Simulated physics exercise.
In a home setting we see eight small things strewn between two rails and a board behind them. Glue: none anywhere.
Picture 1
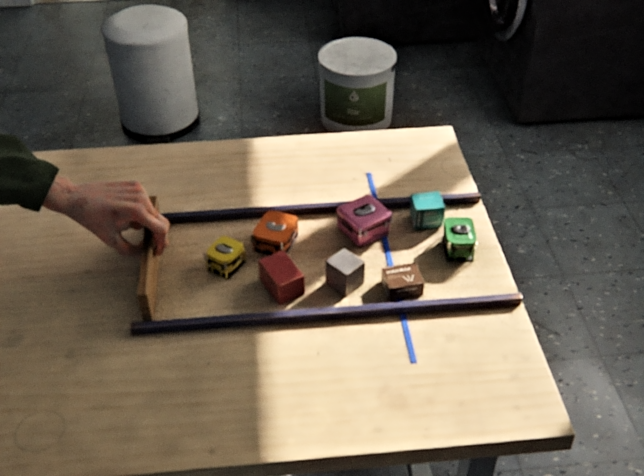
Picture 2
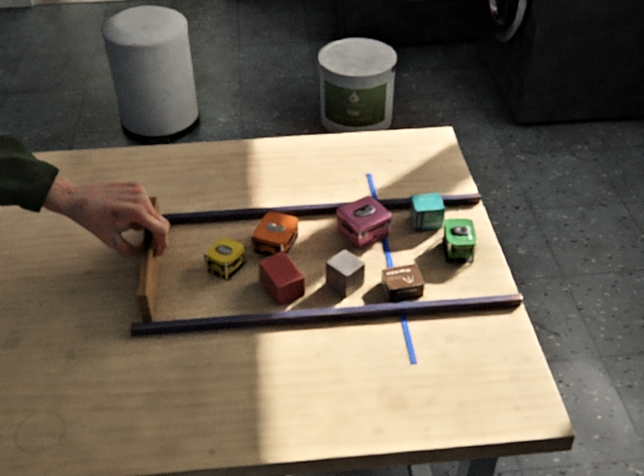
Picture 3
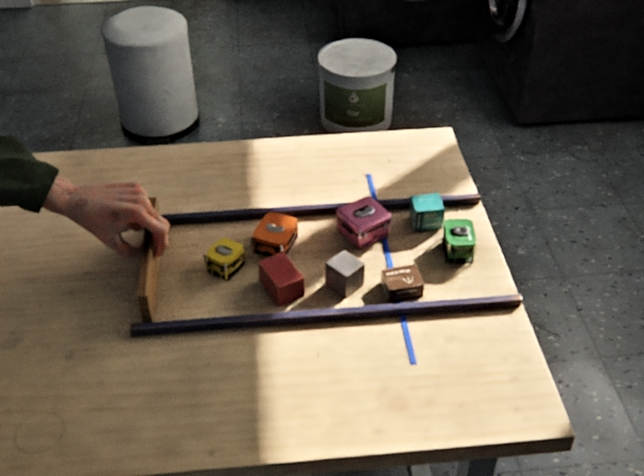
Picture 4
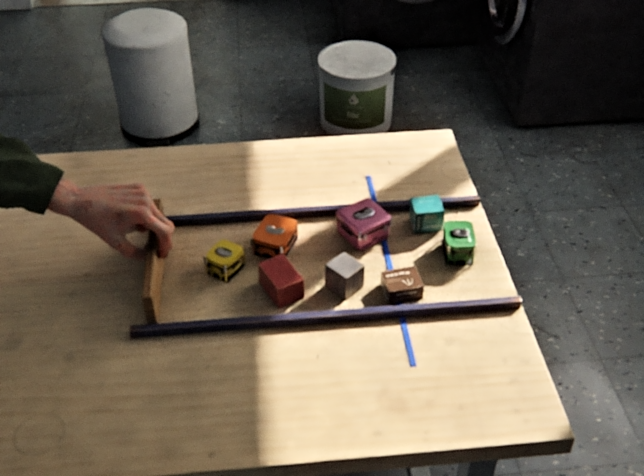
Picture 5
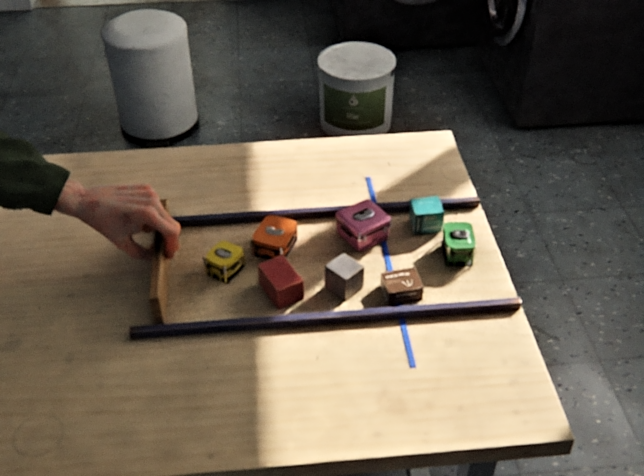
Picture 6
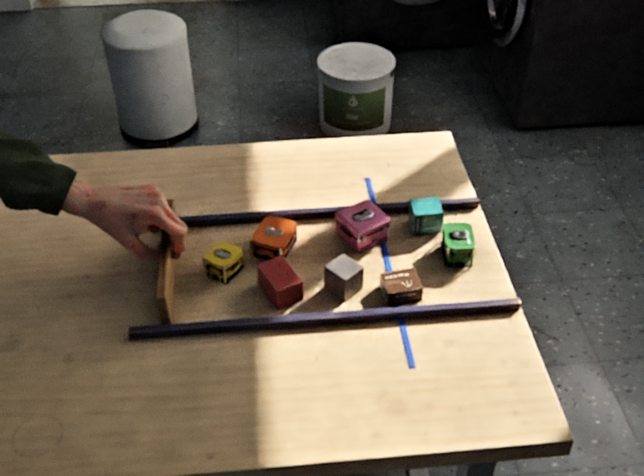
On a wooden table in a home setting, a hand holds an upright board behind eight small boxes and blocks strewn between two dark rails, then slides it slightly to the right while the objects stay in place.
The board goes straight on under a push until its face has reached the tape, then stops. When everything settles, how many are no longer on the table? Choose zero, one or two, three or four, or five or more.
When everything settles, zero are no longer on the table.
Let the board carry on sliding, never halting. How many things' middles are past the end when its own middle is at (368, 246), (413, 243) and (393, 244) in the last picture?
Result per place: 0; 1; 0.
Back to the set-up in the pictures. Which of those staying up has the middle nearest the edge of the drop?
It would be the turquoise box, I'd say.
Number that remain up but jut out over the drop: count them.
Answer: 0.
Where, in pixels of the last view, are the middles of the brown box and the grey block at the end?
Final positions - brown box around (471, 289), grey block around (437, 277).
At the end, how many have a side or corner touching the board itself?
Counting them up gives 3.
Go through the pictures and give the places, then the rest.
The first picture shows green case (459, 239); turquoise box (427, 211); brown box (402, 281); board (151, 257); tape (389, 255).
The second picture shows turquoise box (427, 212); pink case (364, 221).
The third picture shows brown box (402, 283); red block (281, 279).
The fourth picture shows green case (459, 243); yellow case (225, 261).
The fifth picture shows turquoise box (426, 216); orange case (275, 239).
The sixth picture shows green case (458, 245); turquoise box (426, 216); brown box (401, 286); board (168, 260); tape (387, 260).
Soon after, none off yet; green case at rest near (458, 245); turquoise box at rest near (426, 216); brown box at rest near (401, 286).
After that, none off yet; green case at rest near (458, 245); turquoise box displaced a little near (441, 217); brown box displaced about its own width near (441, 291).
In the end, the number that fall off is zero.
